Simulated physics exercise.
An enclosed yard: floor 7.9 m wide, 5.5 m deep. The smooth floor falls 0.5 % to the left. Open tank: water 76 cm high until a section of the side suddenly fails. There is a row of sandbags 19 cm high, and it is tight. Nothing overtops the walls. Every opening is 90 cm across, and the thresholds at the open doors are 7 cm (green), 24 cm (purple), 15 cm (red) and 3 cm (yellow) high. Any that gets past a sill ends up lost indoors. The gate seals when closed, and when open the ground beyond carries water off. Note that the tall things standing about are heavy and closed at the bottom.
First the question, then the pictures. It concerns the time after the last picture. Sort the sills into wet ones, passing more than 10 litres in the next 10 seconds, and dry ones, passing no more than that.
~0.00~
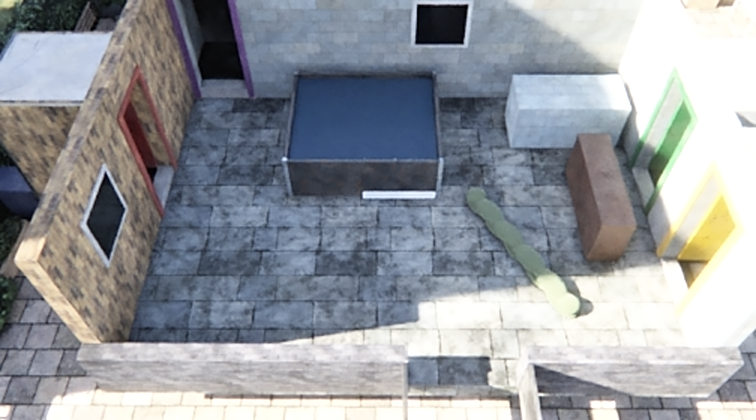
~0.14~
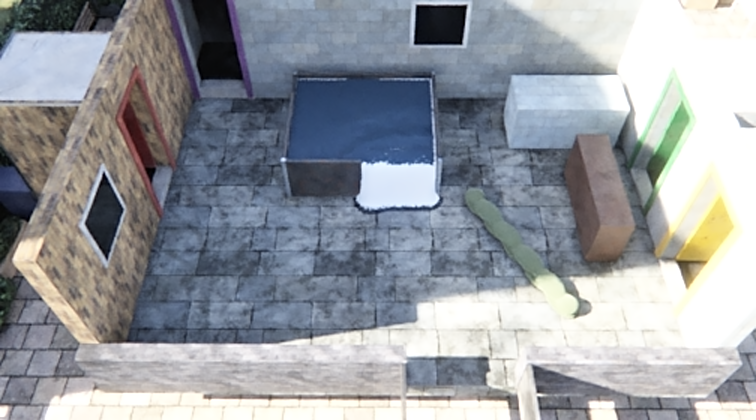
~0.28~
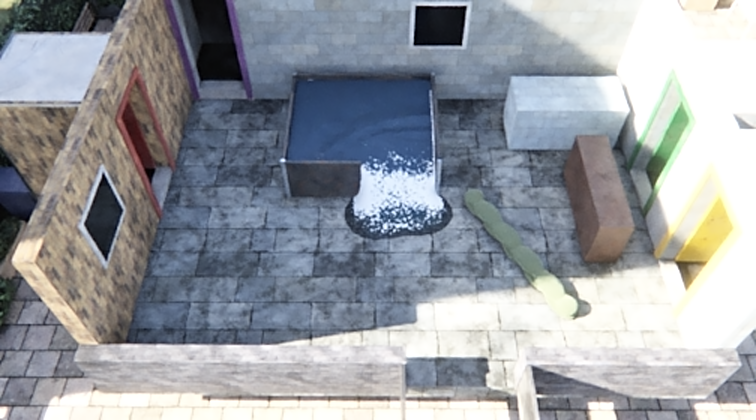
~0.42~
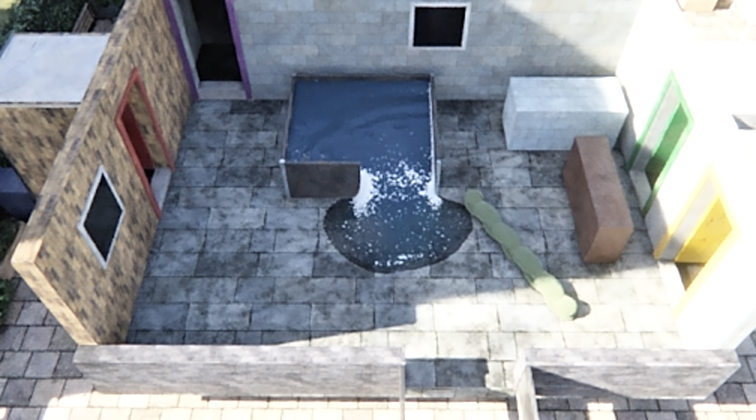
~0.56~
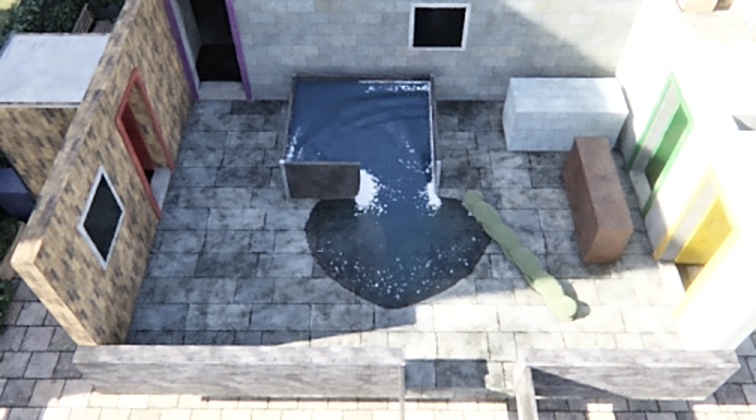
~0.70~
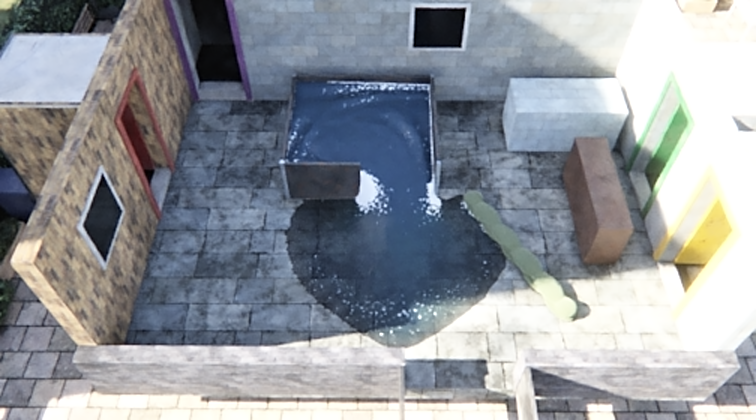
Green door: Dry; purple door: Dry; red door: Dry; yellow door: Wet.
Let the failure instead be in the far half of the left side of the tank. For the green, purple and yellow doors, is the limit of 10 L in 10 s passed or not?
Then green would come out on the low side, purple on the high side and yellow on the high side.
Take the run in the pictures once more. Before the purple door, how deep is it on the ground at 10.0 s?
Depth: Approx. 10.5 cm.
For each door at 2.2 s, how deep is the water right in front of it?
Depths: Green door 0 cm, purple door 0 cm, red door 0 cm, yellow door 0 cm.
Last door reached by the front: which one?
That would be the purple door.
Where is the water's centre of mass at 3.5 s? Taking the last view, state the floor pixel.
About (370, 225).
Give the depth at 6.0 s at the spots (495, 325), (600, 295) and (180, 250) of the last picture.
Close to 4, 4 and 8 centimetres.
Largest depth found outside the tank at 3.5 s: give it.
I'd say near 26 centimetres.
After 1.4 s water covers 30 % of the floor and is deepest (41 cm) near (402, 207); green door not reached, purple door not reached, red door not reached, yellow door not reached.
After 2.2 s water covers 35 % of the floor and is deepest (36 cm) near (537, 372); green door not reached, purple door not reached, red door not reached, yellow door not reached.
After 3.5 s water covers 50 % of the floor and is deepest (26 cm) near (118, 369); green door 1 cm at the sill, 0 L in, purple door not reached, red door not reached, yellow door 9 cm at the sill, 9 L in.
After 6.0 s water covers 80 % of the floor and is deepest (16 cm) near (118, 369); green door 6 cm at the sill, 0 L in, purple door 12 cm at the sill, 0 L in, red door 5 cm at the sill, 0 L in, yellow door 7 cm at the sill, 44 L in.
After 10.0 s water covers 95 % of the floor and is deepest (12 cm) near (177, 158); green door 6 cm at the sill, 1 L in, purple door 10 cm at the sill, 0 L in, red door 4 cm at the sill, 0 L in, yellow door 5 cm at the sill, 68 L in.
